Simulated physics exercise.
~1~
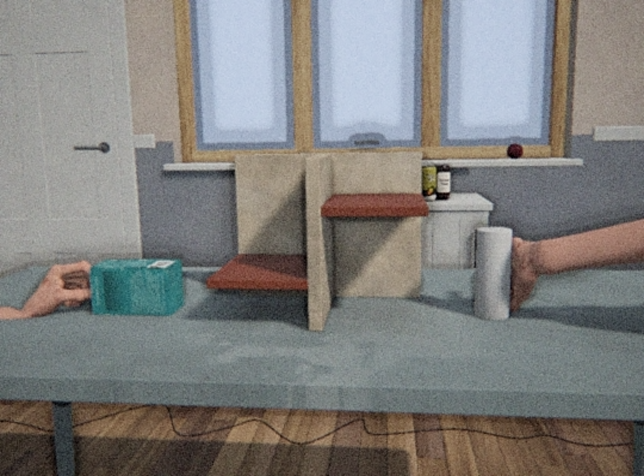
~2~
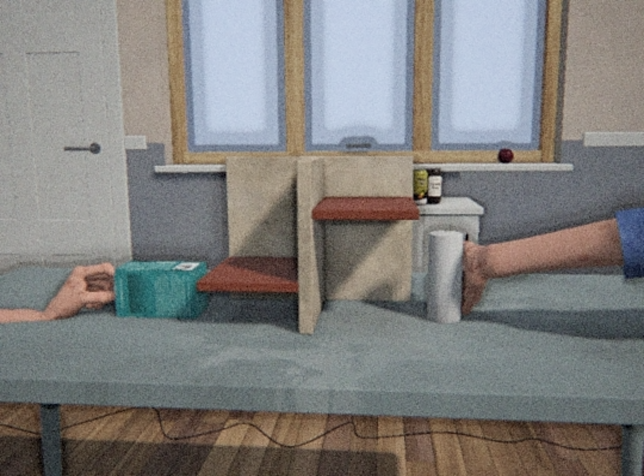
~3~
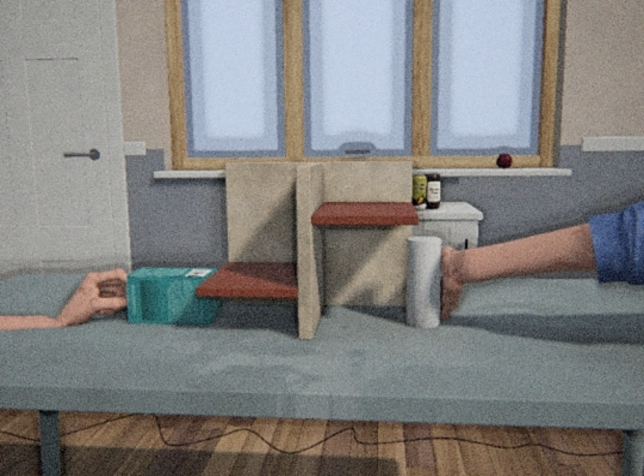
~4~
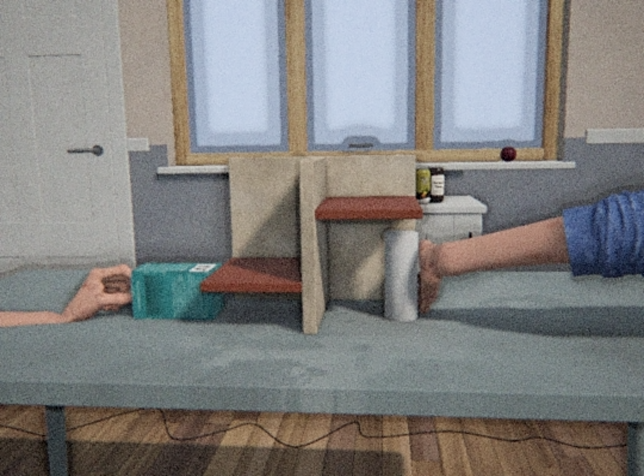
The footage shows two hands pushing a turquoise carton rightward and an upright white cylinder leftward toward a two-sided shelf on a table, the cylinder ending beneath the higher right ledge while the carton stops at the edge of the lower left one.
